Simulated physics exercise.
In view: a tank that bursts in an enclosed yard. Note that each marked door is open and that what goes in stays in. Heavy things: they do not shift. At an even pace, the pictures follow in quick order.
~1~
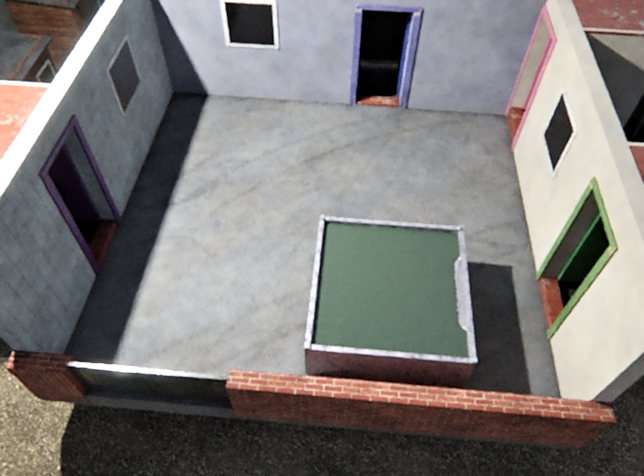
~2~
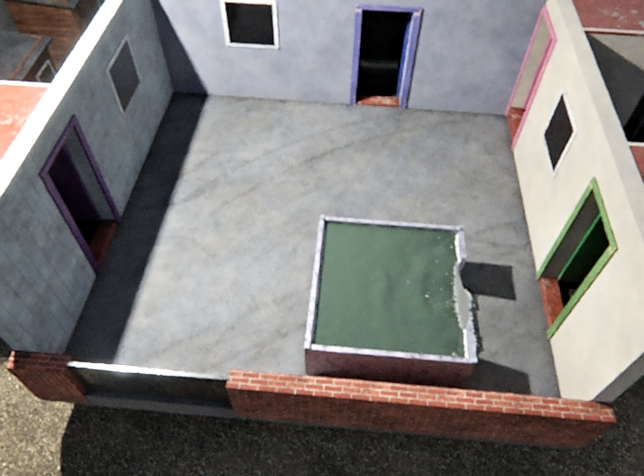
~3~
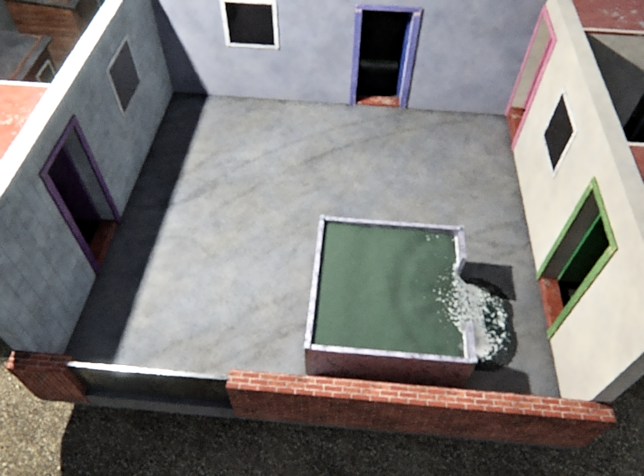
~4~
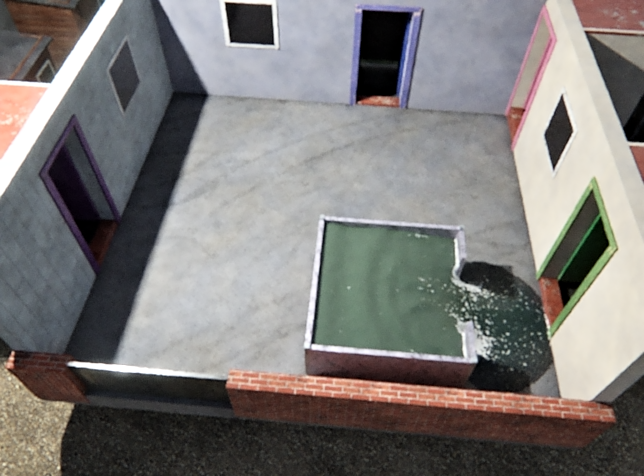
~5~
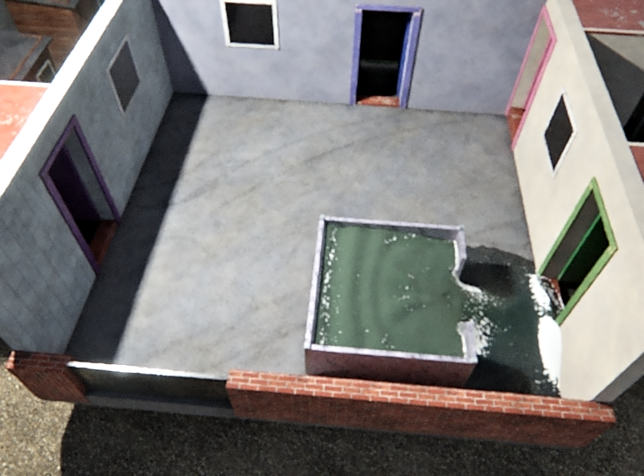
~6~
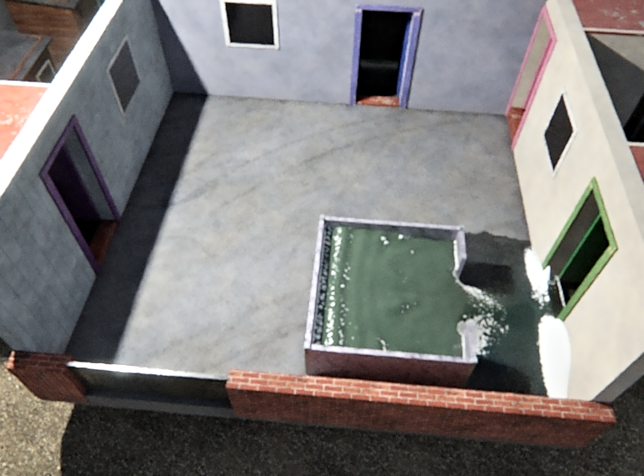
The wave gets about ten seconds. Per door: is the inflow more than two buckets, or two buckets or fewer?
Pink door - two or fewer; blue door - two or fewer; purple door - two or fewer; green door - more than two.
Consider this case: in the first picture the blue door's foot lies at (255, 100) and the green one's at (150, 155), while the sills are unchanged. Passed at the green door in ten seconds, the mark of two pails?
As it turns out, green door stays within bounds.
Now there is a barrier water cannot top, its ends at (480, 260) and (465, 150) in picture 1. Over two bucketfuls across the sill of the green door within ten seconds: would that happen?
Result: Green crosses the threshold.
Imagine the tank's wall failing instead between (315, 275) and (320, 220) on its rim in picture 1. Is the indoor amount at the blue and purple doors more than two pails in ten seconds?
In brief, the blue one stops short; the purple one goes past the mark.
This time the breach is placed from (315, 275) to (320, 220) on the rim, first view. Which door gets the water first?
I'd pick the door marked purple.
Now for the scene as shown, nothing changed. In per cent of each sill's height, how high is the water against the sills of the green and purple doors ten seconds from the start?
The first comes to about 120 percent, the second to about 20 percent.
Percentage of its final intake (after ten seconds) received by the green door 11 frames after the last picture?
Share by then: 45 in a hundred.
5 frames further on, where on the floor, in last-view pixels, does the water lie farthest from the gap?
Near (508, 168).
A moment on, water covers 10 % of the floor; the pink door not reached, the blue door not reached, the purple door not reached, the green door far over two buckets in.
Next, water covers 20 % of the floor; the pink door wet at the sill, nothing in, the blue door not reached, the purple door not reached, the green door far over two buckets in.
Then, water covers 40 % of the floor; the pink door wet at the sill, nothing in, the blue door wet at the sill, nothing in, the purple door not reached, the green door far over two buckets in.
Later, water covers 65 % of the floor; the pink door wet at the sill, nothing in, the blue door under two buckets in, the purple door wet at the sill, nothing in, the green door far over two buckets in.
In the end, water covers 90 % of the floor; the pink door wet at the sill, nothing in, the blue door under two buckets in, the purple door wet at the sill, nothing in, the green door far over two buckets in.
